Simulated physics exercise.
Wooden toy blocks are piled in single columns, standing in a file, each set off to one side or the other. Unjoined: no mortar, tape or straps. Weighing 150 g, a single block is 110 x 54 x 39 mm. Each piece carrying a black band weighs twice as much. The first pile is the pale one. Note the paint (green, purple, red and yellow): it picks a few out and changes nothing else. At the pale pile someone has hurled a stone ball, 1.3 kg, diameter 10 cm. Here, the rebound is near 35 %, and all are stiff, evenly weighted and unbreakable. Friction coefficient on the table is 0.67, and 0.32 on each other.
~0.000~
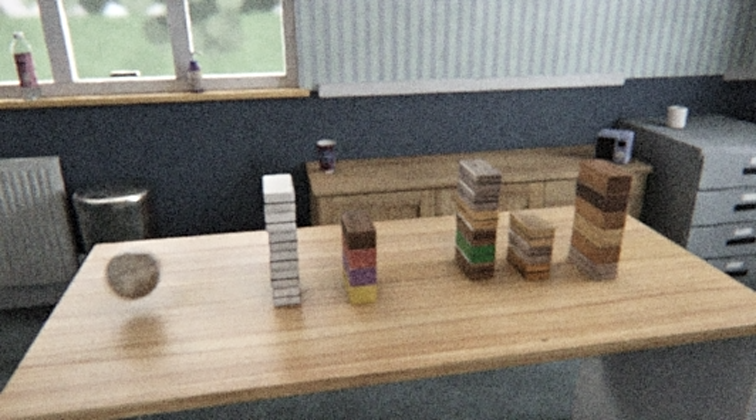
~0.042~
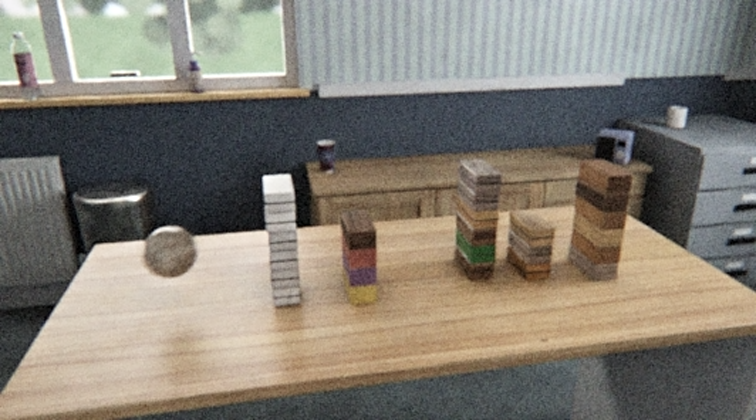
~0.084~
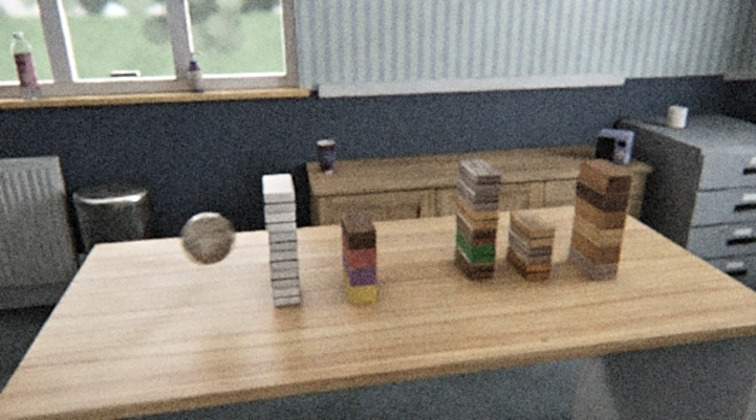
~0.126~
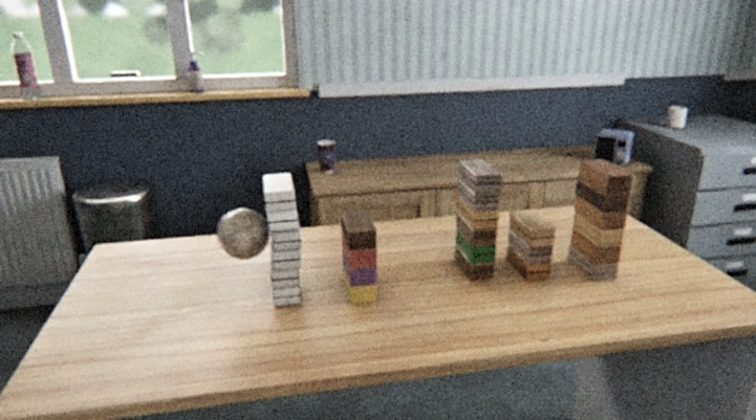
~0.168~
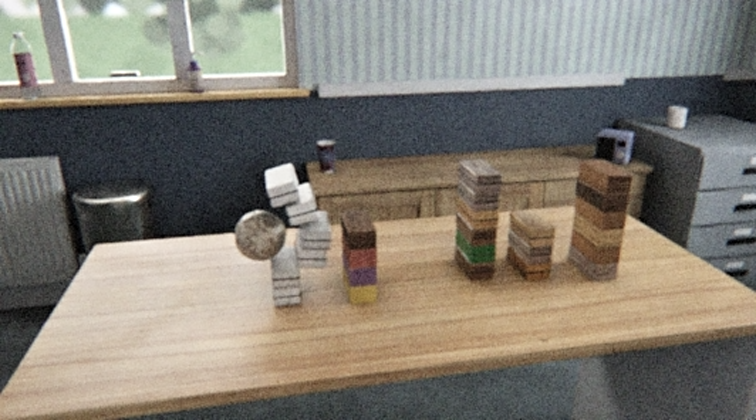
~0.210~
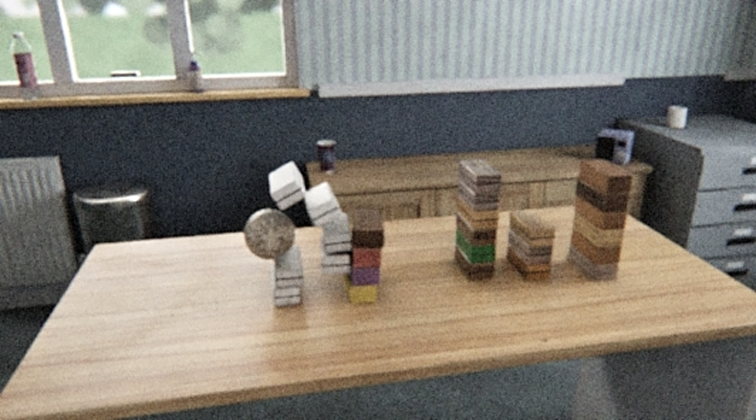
On a wooden table, a ball flies rightward and knocks the white block pile apart.
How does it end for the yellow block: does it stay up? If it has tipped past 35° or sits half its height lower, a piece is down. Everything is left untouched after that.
It does.
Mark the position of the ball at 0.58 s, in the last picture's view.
Roughly (327, 241).
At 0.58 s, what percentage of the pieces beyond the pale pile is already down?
By that time it is 15 percent.
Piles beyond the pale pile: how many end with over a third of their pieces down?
Counted up, you get 1.
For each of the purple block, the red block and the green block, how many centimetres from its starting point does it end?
Start to finish, close to purple 10, red 18, green 0 centimetres.
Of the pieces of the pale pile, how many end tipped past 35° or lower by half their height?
Count: 5 pale pieces.
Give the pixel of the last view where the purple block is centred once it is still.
Roughly at (399, 280).
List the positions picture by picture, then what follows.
In the first frame (places mark the middle of the side facing us), ball (133, 274) 22 cm from contact, 2.1 m/s; yellow block (364, 295); red block (364, 259); purple block (364, 277); the rest undisturbed.
Ball (170, 253) 15 cm from contact, 1.9 m/s; yellow block (364, 295), in the second frame.
Ball (208, 239) 8 cm from contact, 1.8 m/s; yellow block (364, 295), in the third frame.
Ball (244, 234) after contact, 1.4 m/s; yellow block (364, 295), in the fourth frame.
Ball (260, 236) after contact, 0.6 m/s; yellow block (364, 295); the rest undisturbed, in the fifth frame.
Ball (270, 234) after contact, 0.4 m/s; yellow block (364, 295); red block (367, 259) shifted 14 mm; purple block (367, 277) shifted 9 mm; 3 disturbed, none down, in the sixth frame.
After 0.30 s, 4 of the pale pile down; 1 of the 19 other blocks down; yellow block unmoved; red block leaning 26°, 19 mm lower.
After 0.58 s, 4 of the pale pile down; 3 of the 19 other blocks down; yellow block unmoved; red block leaning 43°, 6 cm lower.
At rest (1.4 s), 5 of the pale pile down; 3 of the 19 other blocks down; yellow block shifted 9 mm; green block shifted 8 mm; purple block 39 mm lower. As the last picture would show them, middles, yellow block near (364, 282), green block near (478, 244).
